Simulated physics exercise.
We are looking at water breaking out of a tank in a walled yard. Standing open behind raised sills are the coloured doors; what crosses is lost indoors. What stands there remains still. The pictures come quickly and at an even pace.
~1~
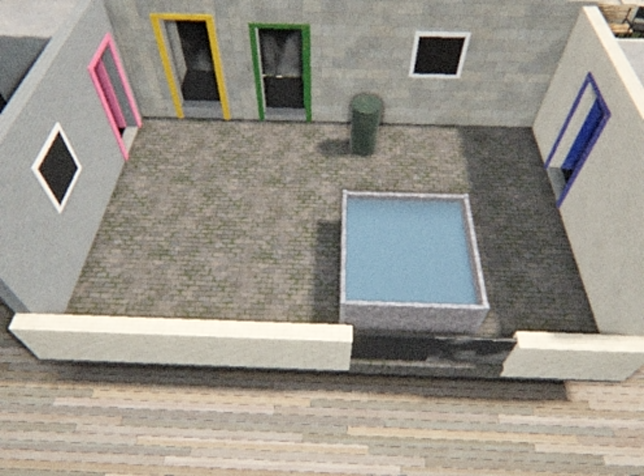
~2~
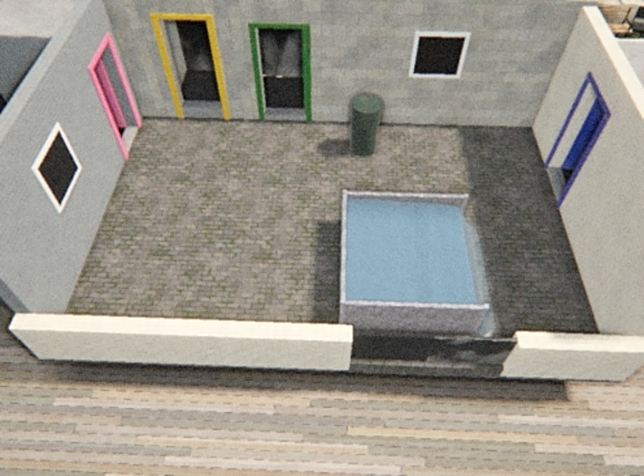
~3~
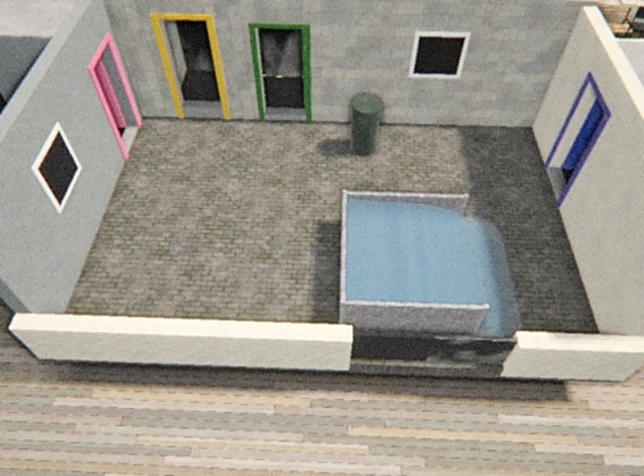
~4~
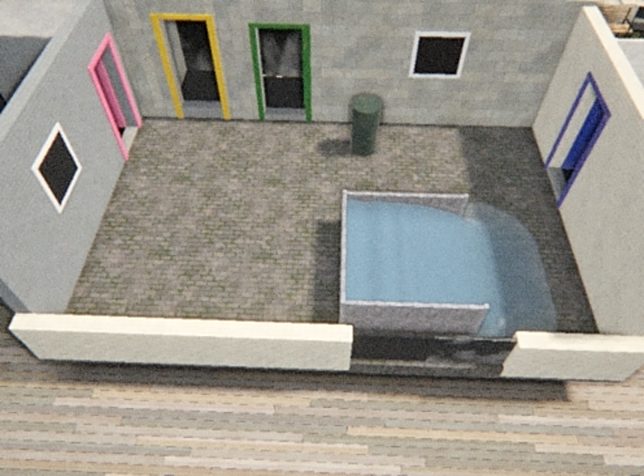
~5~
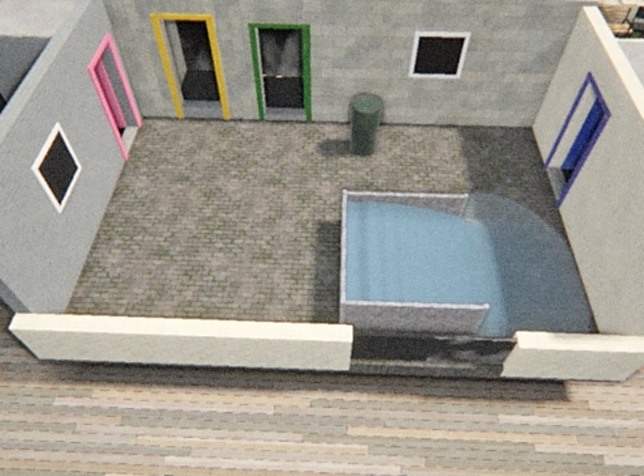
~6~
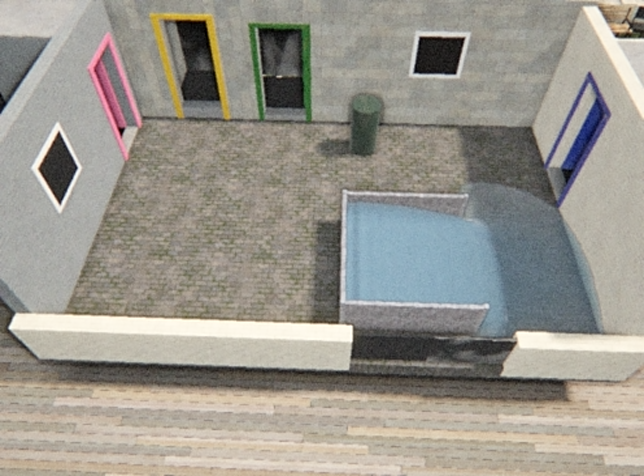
The video shows a walled yard with coloured doors, a dark green cylinder and a tank of still water; the tank's right side opens and water pours out, spreading rightward across the paving toward the wall with the blue door.
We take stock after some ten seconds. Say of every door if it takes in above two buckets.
Outcome: The green door copes honestly; the yellow door copes honestly; the pink door gets overwhelmed honestly; the blue door gets overwhelmed honestly.
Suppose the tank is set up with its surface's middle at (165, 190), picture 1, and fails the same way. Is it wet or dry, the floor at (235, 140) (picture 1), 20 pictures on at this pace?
Answer: Untouched.
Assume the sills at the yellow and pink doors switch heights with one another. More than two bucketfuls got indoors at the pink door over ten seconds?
So the pink door does not reach it.
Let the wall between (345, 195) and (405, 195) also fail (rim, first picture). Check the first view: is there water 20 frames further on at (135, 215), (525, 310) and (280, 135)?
In the order you gave them, I get still bare, still bare, drenched.
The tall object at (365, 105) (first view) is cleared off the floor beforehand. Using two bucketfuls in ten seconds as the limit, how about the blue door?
The blue door breaks the limit.
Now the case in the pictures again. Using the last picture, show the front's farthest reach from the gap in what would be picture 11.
Close to (535, 159), I think.
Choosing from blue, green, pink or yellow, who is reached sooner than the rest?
It's the door marked blue.
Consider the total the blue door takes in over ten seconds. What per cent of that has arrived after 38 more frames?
It should be near 80 percent of the ten-second total.
A moment on, water covers 15 % of the floor; the green door not reached, the yellow door not reached, the pink door not reached, the blue door under two buckets in.
Next, water covers 20 % of the floor; the green door not reached, the yellow door not reached, the pink door not reached, the blue door over two buckets in.
Then, water covers 35 % of the floor; the green door not reached, the yellow door not reached, the pink door not reached, the blue door over two buckets in.
Later, water covers 85 % of the floor; the green door wet at the sill, nothing in, the yellow door wet at the sill, nothing in, the pink door under two buckets in, the blue door over two buckets in.
In the end, water covers 95 % of the floor; the green door wet at the sill, nothing in, the yellow door wet at the sill, nothing in, the pink door over two buckets in, the blue door over two buckets in.
